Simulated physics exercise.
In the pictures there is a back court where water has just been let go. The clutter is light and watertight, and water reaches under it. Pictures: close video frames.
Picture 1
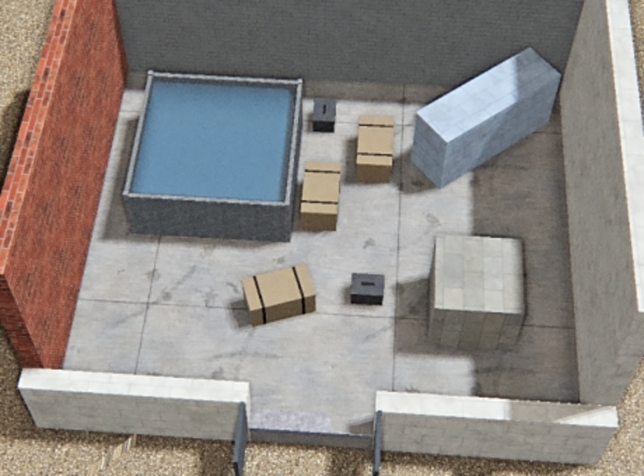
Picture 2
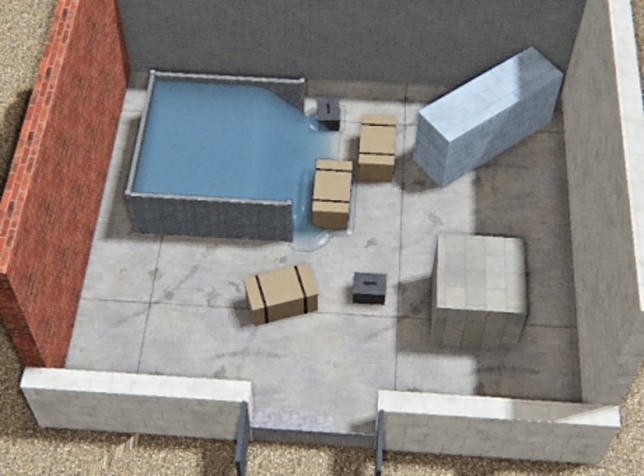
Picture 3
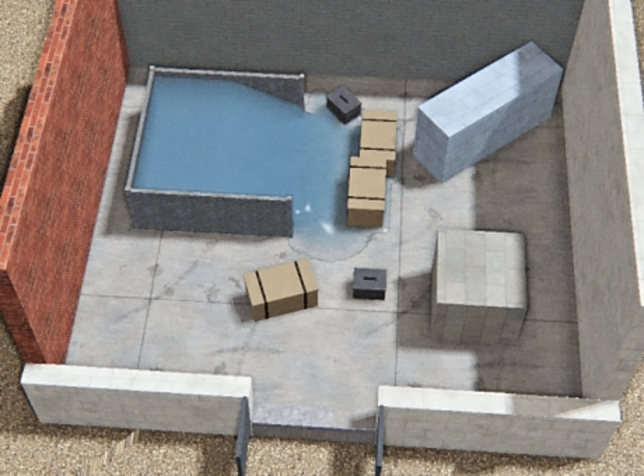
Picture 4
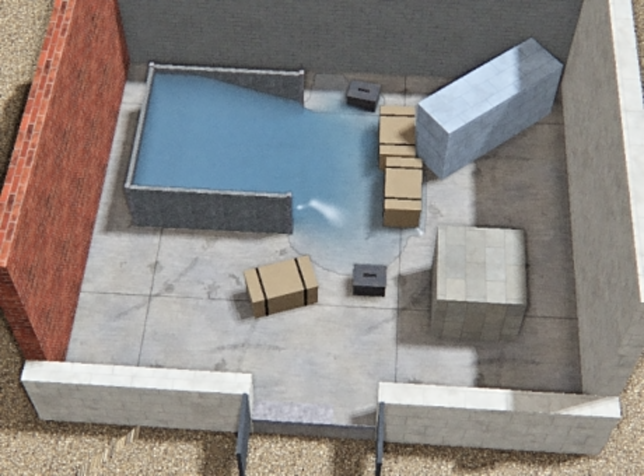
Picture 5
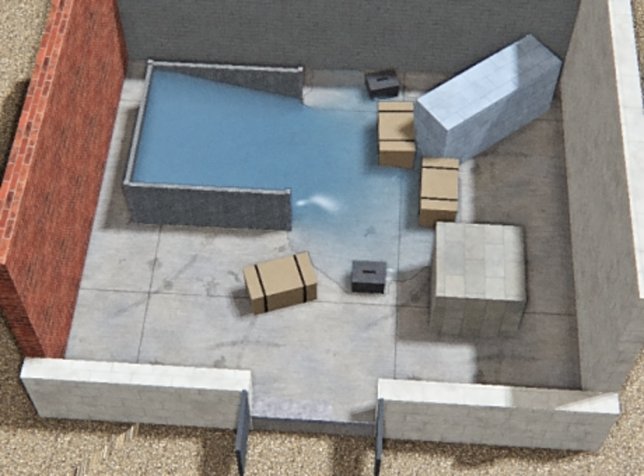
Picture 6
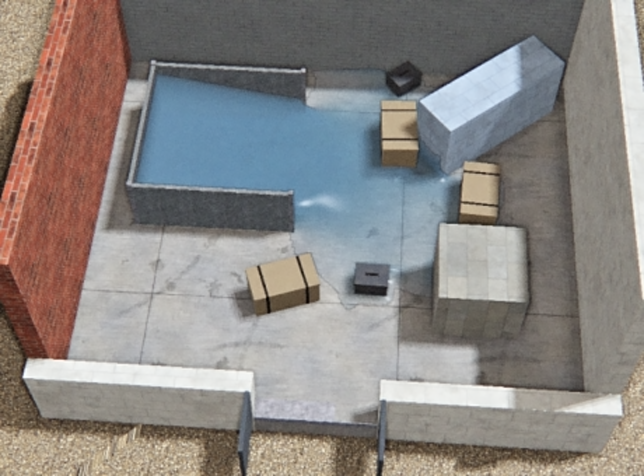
Water pours from the open right side of a walled tank and spreads across the concrete court, pushing two strapped tan boxes and a small dark box rightward, while another tan box and dark box in front barely move.
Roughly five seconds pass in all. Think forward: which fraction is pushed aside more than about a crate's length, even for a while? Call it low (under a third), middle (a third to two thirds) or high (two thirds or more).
High.
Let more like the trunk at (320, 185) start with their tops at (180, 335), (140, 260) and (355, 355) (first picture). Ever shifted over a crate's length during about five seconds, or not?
One after the other: Under that, short of that, pushed that far.
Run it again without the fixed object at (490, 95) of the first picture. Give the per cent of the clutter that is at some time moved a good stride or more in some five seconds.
Close to 80 percent of them.
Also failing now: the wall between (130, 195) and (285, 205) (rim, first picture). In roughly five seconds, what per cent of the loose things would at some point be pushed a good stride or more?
40 percent, give or take.
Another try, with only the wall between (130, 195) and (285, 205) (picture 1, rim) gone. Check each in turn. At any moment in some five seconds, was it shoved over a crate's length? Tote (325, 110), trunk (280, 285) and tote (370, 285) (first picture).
Object by object: Short of it, covered the distance, covered the distance.
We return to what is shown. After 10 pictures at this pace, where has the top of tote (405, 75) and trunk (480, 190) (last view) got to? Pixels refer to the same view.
First top about at (476, 56); second top about at (561, 159).
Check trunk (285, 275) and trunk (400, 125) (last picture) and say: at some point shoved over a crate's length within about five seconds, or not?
First one: Below that mark; second one: The full distance.
A moment on, 2 of 5 are well off their spots; 1 afloat.
Next, 4 of 5 are well off their spots; 3 afloat.
Later, 4 of 5 are well off their spots; 3 afloat.
In the end, 4 of 5 are well off their spots, and 4 have been at some point; 4 afloat.
